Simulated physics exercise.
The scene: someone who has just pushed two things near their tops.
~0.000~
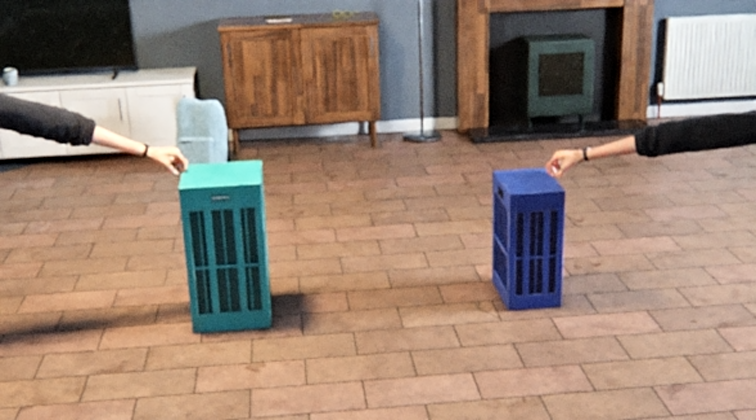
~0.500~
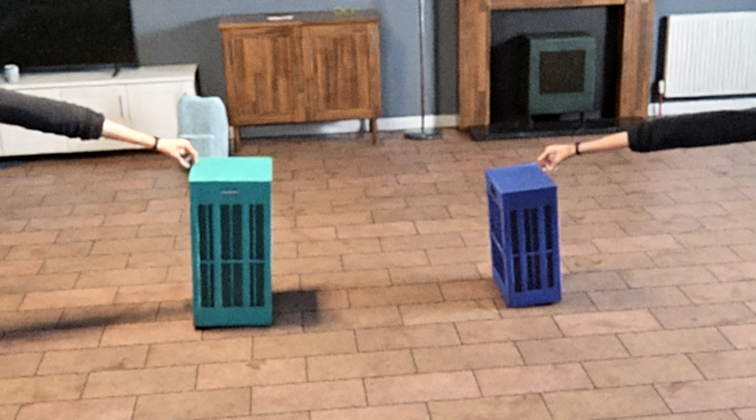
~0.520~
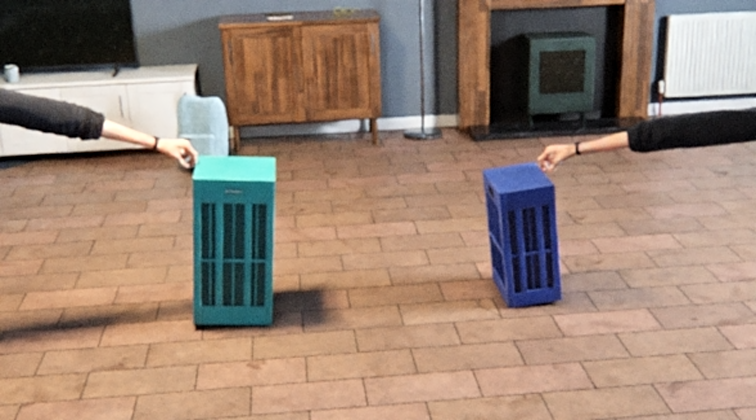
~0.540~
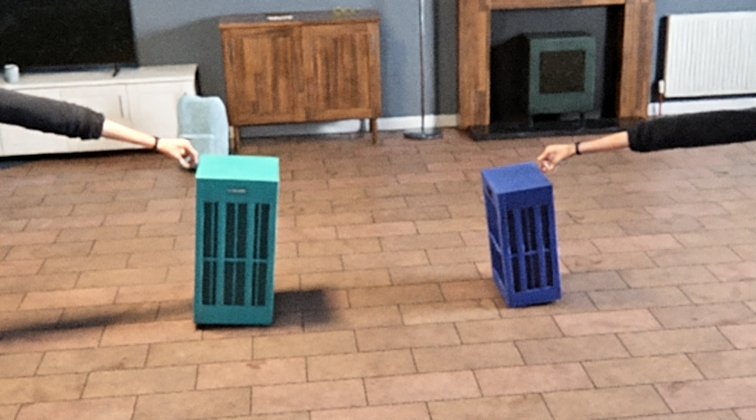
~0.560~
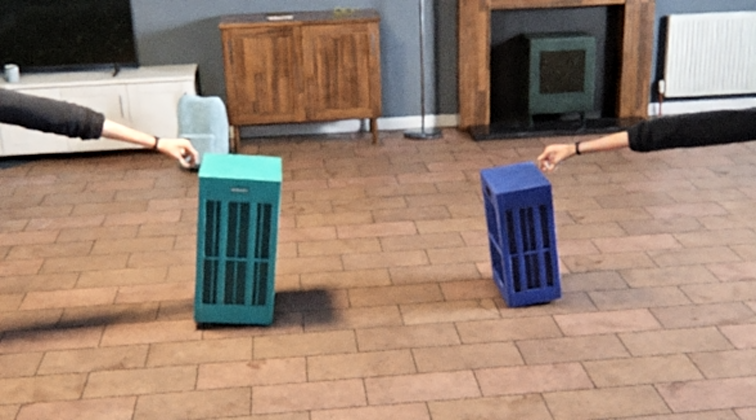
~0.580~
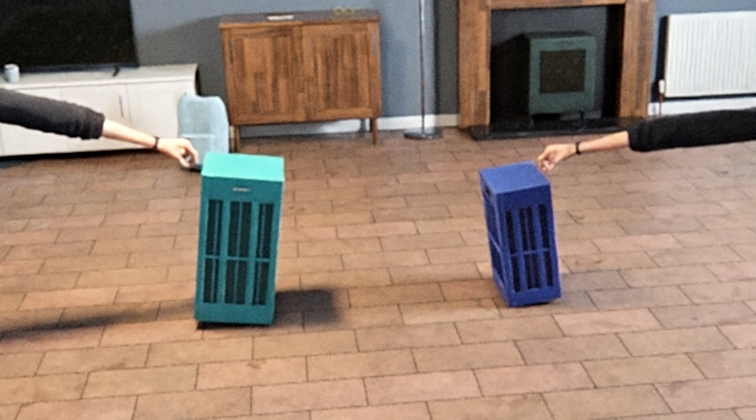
Living room with tiled floor, two hands nudging the tops of turquoise and blue crates, both leaning slightly inward.
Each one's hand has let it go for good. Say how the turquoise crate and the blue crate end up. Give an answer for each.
Outcome: The turquoise crate rocks back upright and the blue crate rocks back upright.
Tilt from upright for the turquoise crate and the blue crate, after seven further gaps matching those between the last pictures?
By then, 10 degrees and 4 degrees.
Around 0.78 s, turquoise crate 7° off upright near (238, 238); blue crate upright near (528, 235).
Around 0.94 s, turquoise crate 3° off upright near (225, 241); blue crate 3° off upright near (531, 234).
Around 1.14 s, turquoise crate upright near (229, 243); blue crate upright near (527, 235).
Finally (1.8 s), the turquoise crate returns to its base, near (229, 243); the blue crate returns to its base, near (528, 236).
